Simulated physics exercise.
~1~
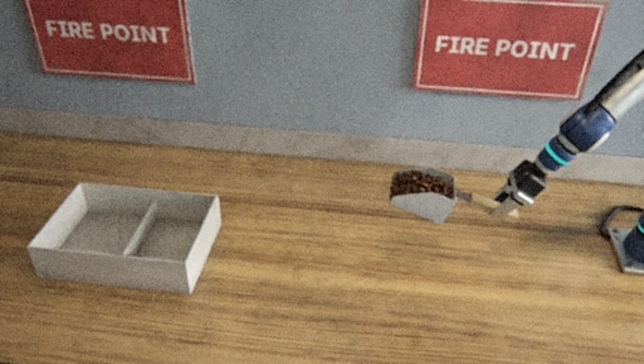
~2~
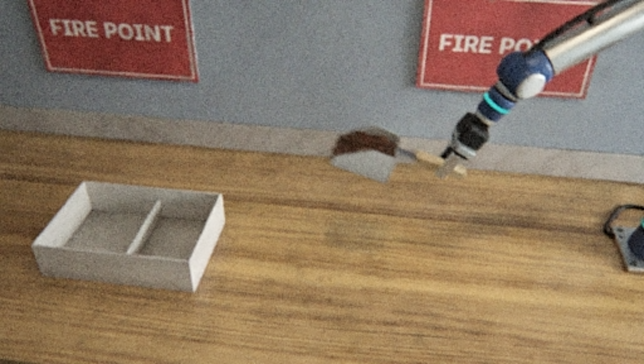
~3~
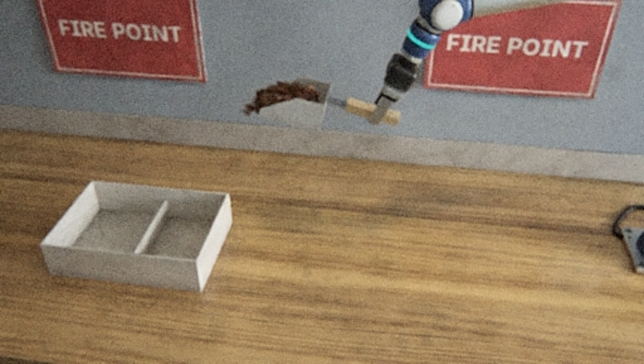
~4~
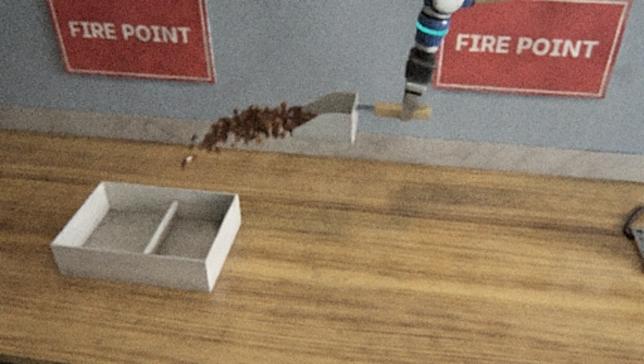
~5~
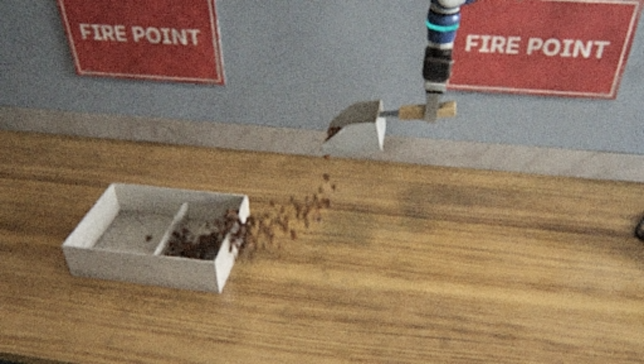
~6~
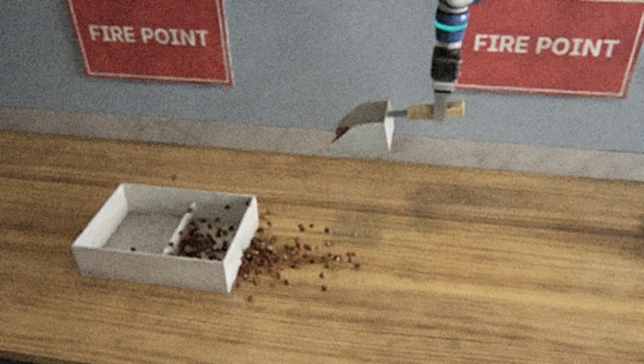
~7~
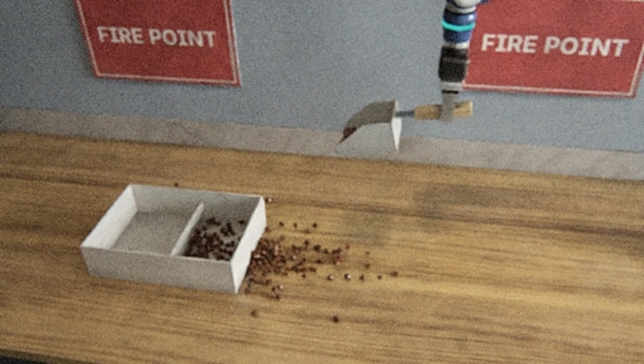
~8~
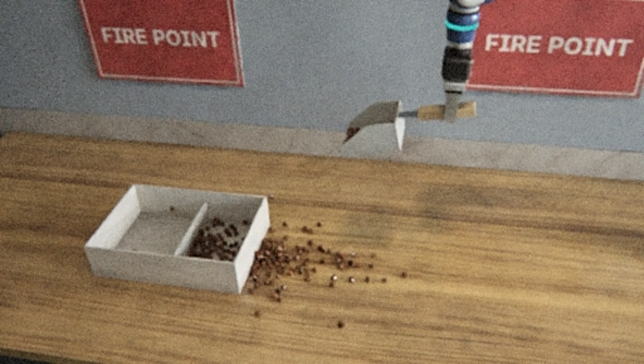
On a wooden table below red fire point signs, a robot arm swung a scoop of brown pellets up and left, then flung them toward a divided white tray; some landed in its right section, but many scattered across the tabletop beside it.
